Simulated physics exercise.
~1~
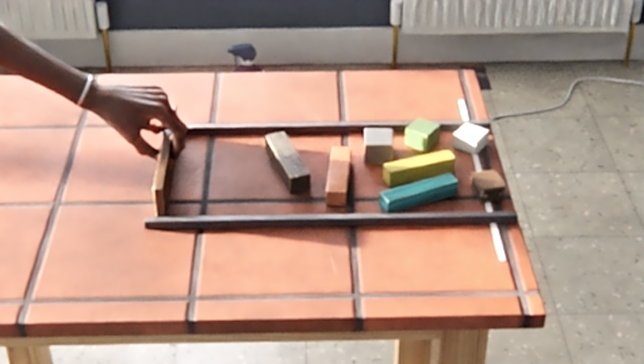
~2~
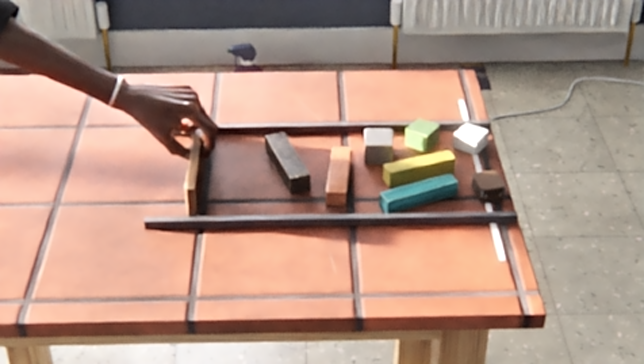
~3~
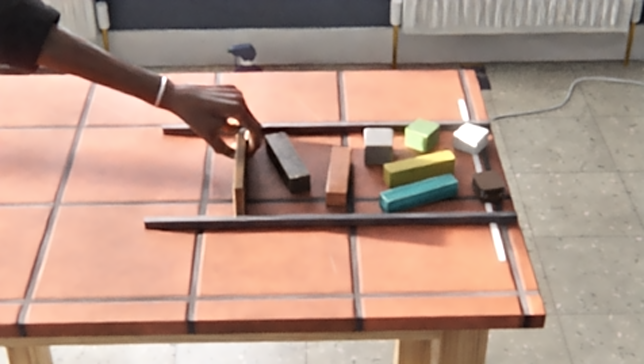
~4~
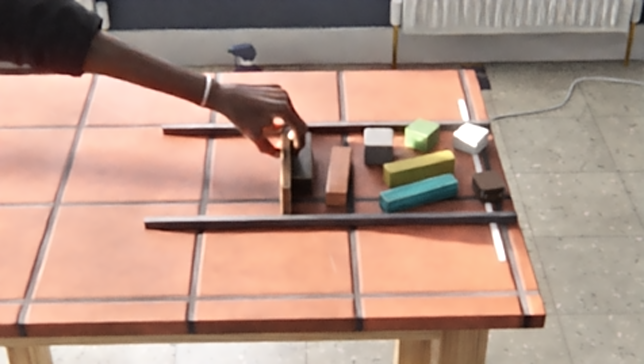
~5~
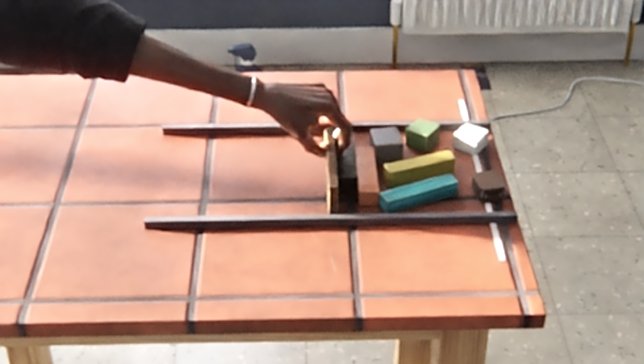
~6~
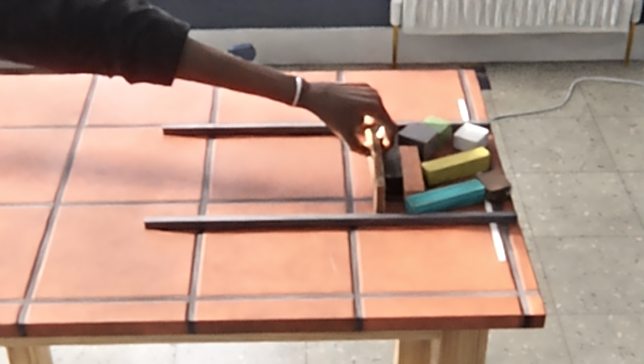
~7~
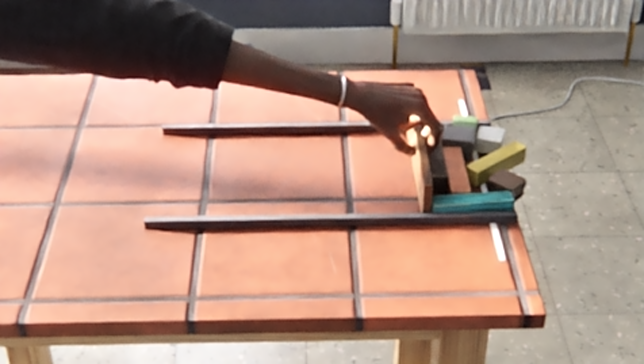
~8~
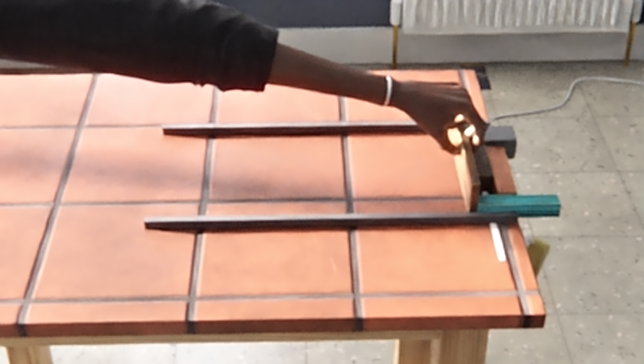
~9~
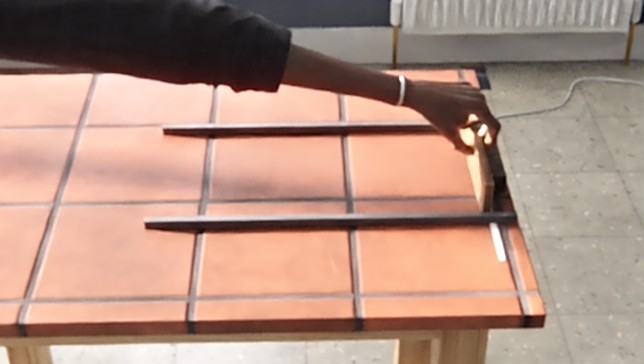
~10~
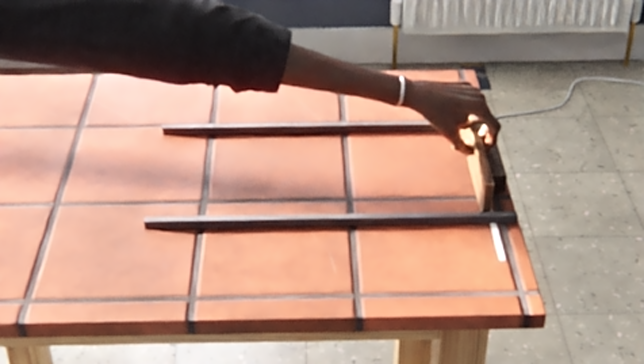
On a tiled table between two dark rails, a hand slid an upright board to the right, gathering the colourful blocks and pushing them over the edge until the turquoise stick went too, and the board stopped near the edge, still held.
